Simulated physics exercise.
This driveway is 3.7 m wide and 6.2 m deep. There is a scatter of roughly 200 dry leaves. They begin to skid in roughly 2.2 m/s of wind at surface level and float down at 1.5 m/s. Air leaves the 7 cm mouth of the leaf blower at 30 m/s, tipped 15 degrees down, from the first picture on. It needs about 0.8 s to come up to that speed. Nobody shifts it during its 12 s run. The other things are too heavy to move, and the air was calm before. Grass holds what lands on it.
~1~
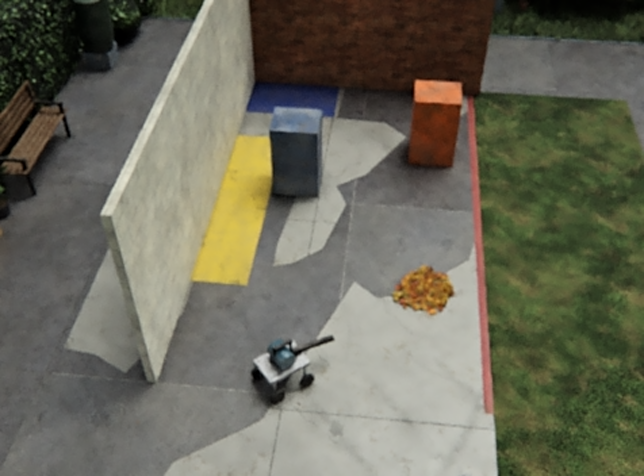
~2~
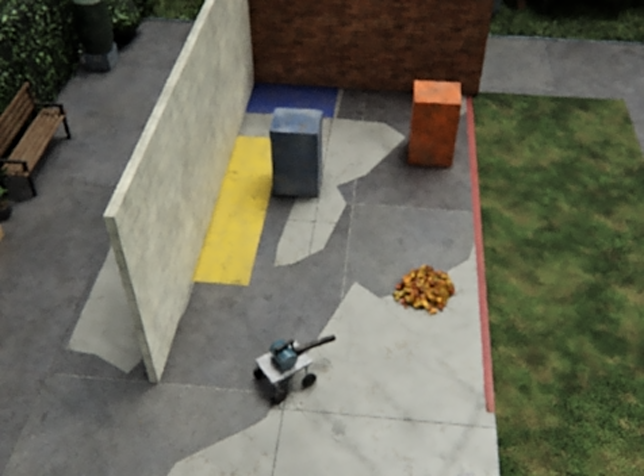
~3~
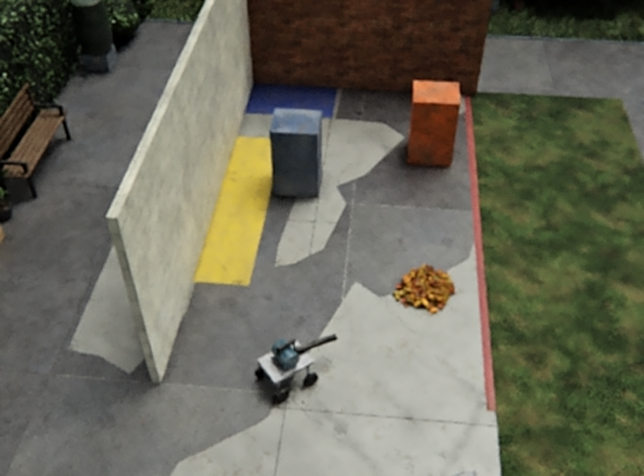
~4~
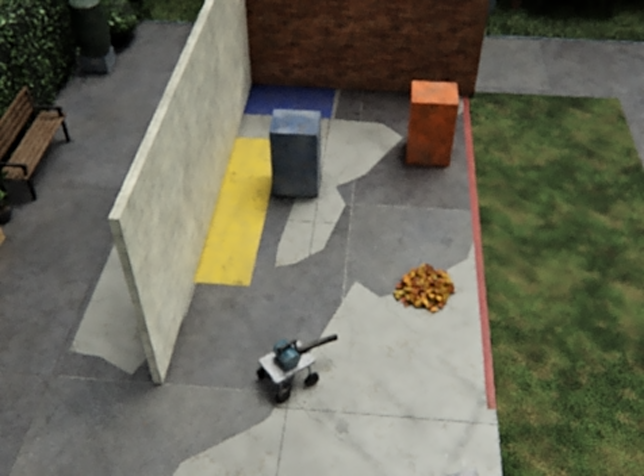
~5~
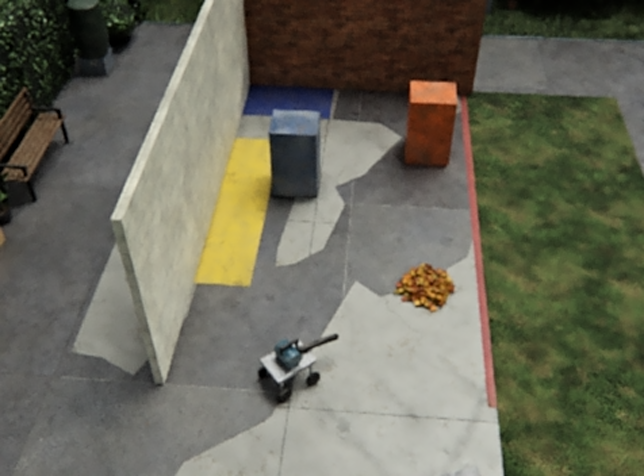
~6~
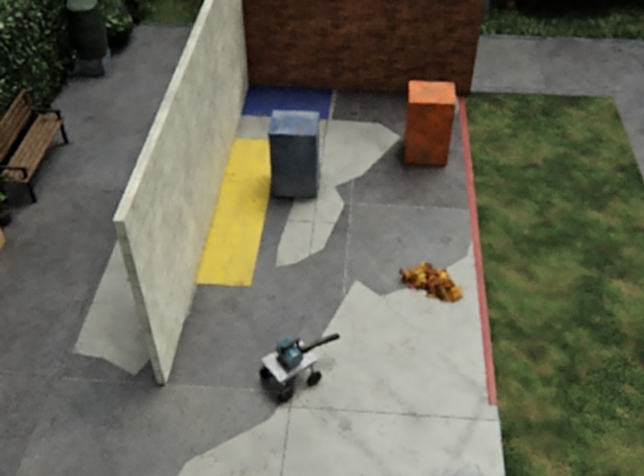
A pile of orange leaves sits still on the driveway, then shifts slightly up and right.
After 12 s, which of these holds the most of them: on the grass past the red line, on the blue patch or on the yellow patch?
The red one.
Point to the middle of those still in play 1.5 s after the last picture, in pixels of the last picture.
Near (484, 237).
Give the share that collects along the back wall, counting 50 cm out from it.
Some 0 per cent.
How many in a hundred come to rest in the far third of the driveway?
Some 0 per cent.
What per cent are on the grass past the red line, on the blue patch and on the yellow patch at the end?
Roughly 70 % red, 0 % blue, 0 % yellow.
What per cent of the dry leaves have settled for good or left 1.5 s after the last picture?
Some 80 per cent.
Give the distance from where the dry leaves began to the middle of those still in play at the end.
About 1.2 m.
Then, 1.5 s after the last picture, 18 % are on the move or not yet settled, 0 % are on the yellow patch, 66 % on the grass past the red line and 0 % on the blue patch; the middle of those still in play is near (484, 237).
Then, 2.9 s after the last picture, 13 % are on the move or not yet settled, 0 % are on the yellow patch, 68 % on the grass past the red line and 0 % on the blue patch; the middle of those still in play is near (484, 237).
Then, 5.7 s after the last picture, 9 % are on the move or not yet settled, 0 % are on the yellow patch, 70 % on the grass past the red line and 0 % on the blue patch; the middle of those still in play is near (484, 237).
Then, 11.1 s after the last picture, at the end, 0 % are on the yellow patch, 72 % on the grass past the red line and 0 % on the blue patch; the middle of those still in play is near (484, 237).
